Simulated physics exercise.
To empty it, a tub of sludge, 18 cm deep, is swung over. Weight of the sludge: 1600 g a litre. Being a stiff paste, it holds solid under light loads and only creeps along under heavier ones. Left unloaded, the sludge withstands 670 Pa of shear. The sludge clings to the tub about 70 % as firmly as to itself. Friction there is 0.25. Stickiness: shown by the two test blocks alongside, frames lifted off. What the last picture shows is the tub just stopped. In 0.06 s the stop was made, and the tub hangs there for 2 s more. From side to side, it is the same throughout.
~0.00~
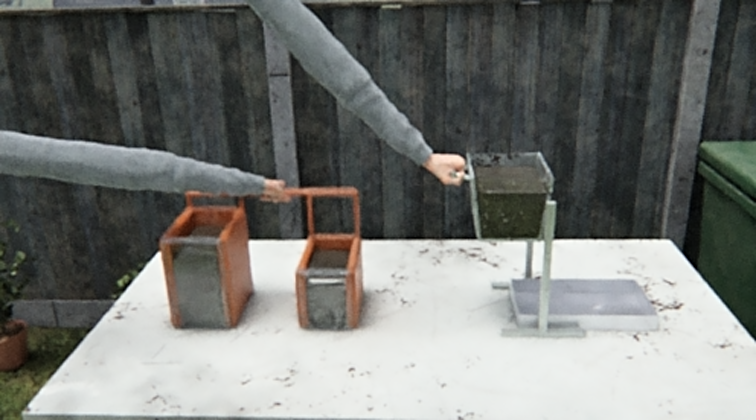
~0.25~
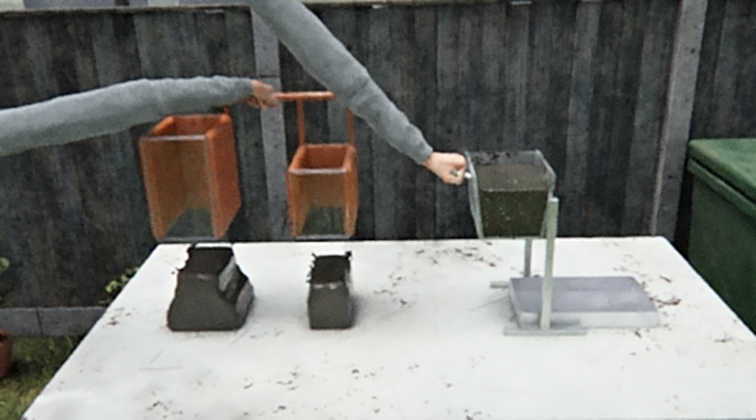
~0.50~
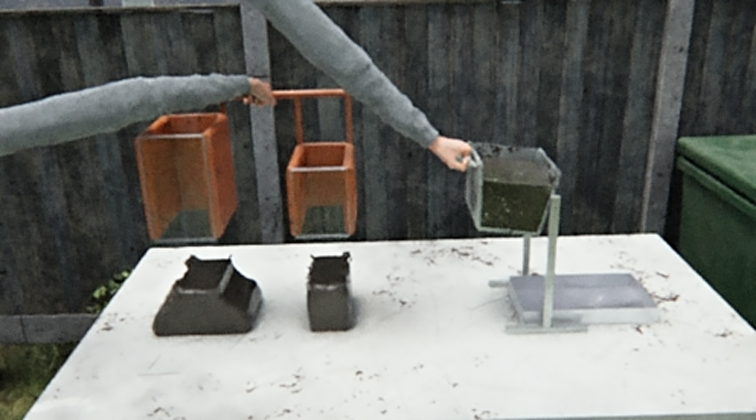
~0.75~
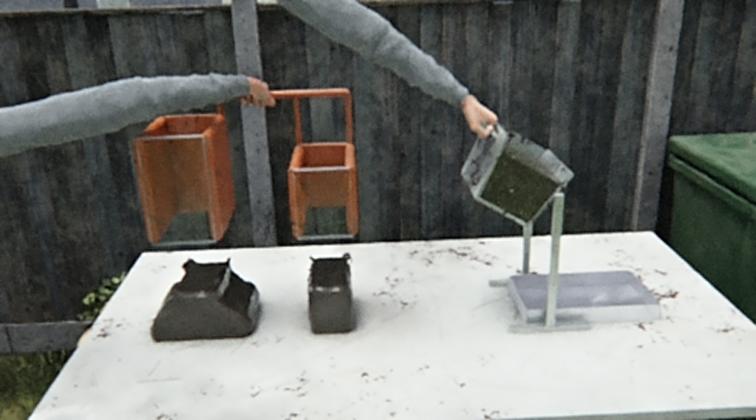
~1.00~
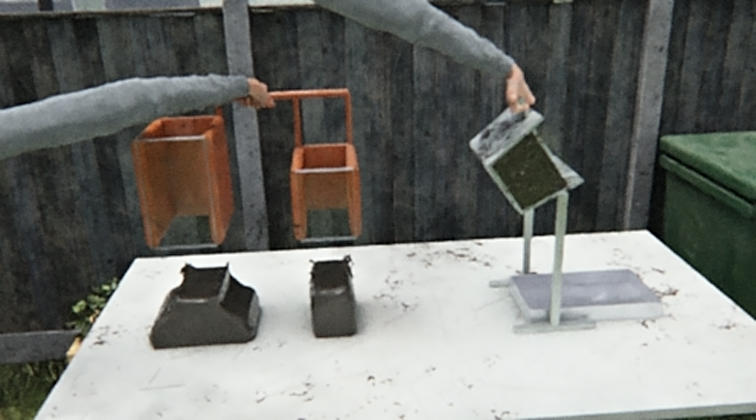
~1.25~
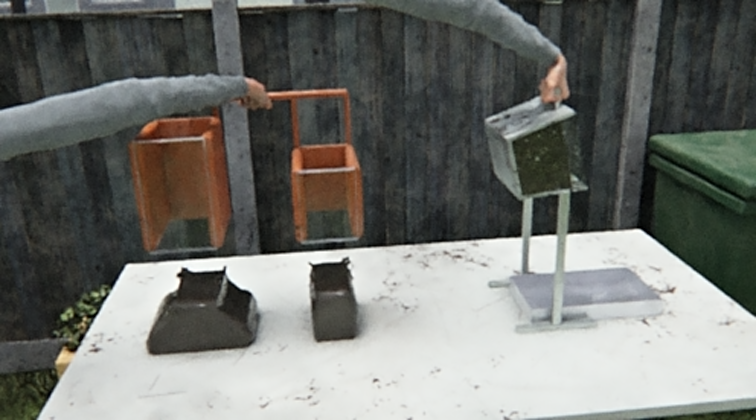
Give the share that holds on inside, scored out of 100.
About 100 per cent.
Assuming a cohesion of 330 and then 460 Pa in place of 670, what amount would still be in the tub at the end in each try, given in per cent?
Respectively 60 % and 80 %.
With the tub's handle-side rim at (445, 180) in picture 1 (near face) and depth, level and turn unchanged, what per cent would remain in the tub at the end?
Near 55 per cent.
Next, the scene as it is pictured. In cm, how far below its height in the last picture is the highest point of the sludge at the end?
0 cm or so.
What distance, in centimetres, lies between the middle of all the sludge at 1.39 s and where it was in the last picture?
Roughly 0 centimetres.
After 1.39 s, the tub is at 77 degrees and holds 100 %.
After 1.56 s, the tub is at 77 degrees and holds 100 %.
After 1.73 s, the tub is at 77 degrees and holds 100 %.
After 1.90 s, the tub is at 77 degrees and holds 100 %.
After 3.25 s, the tub is at 77 degrees and holds 100 %.
